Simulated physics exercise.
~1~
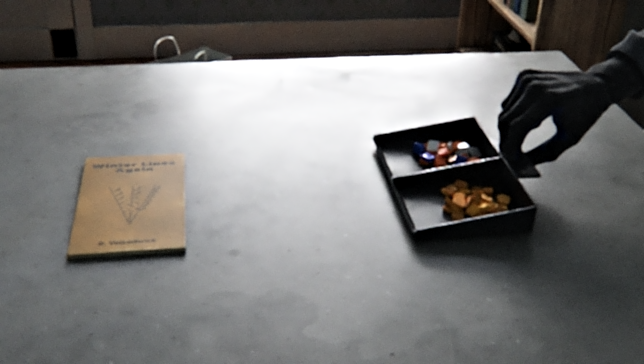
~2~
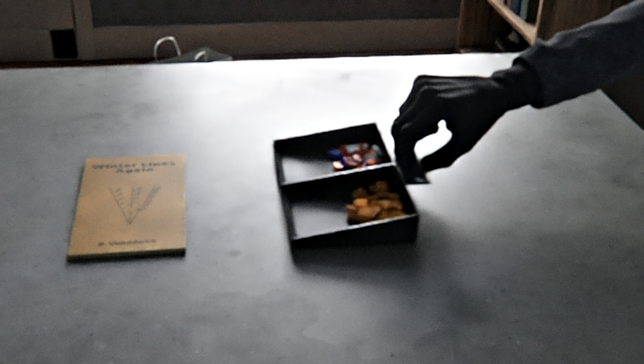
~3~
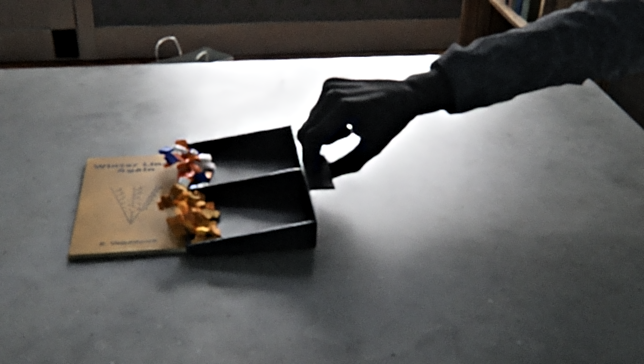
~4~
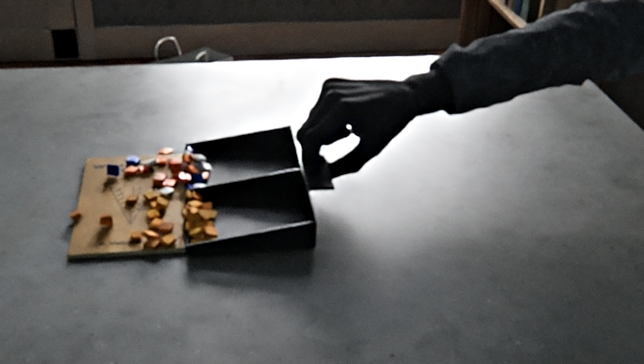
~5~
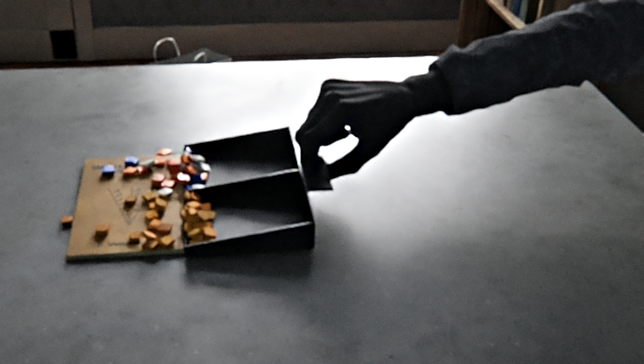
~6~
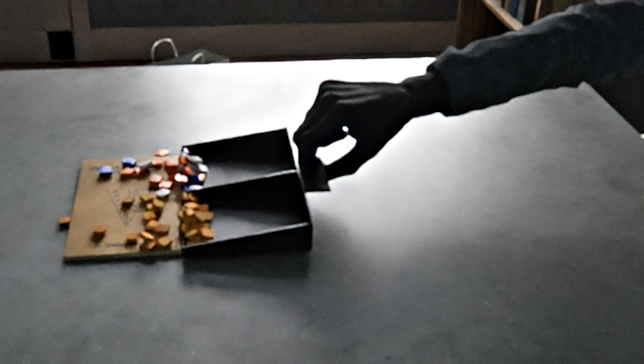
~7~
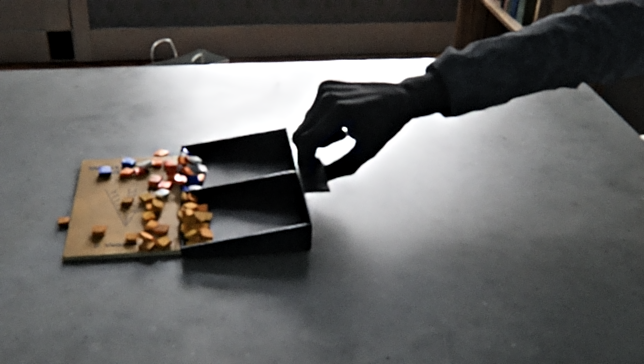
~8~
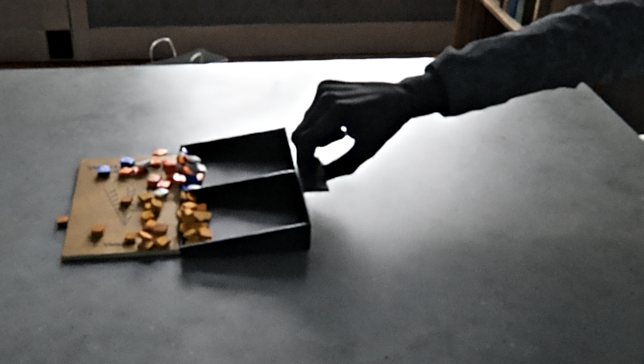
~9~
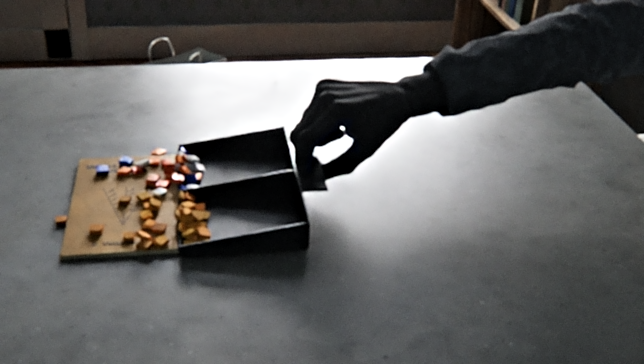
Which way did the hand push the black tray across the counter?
It pushed the tray to the left, toward the thin tan book.
On a grey counter, a hand slid a black two-part tray left until it stopped at a thin tan book, and some orange pieces and some mixed-colour ones spilled over the front rim, mostly onto the cover, while the hand stayed at the tray.
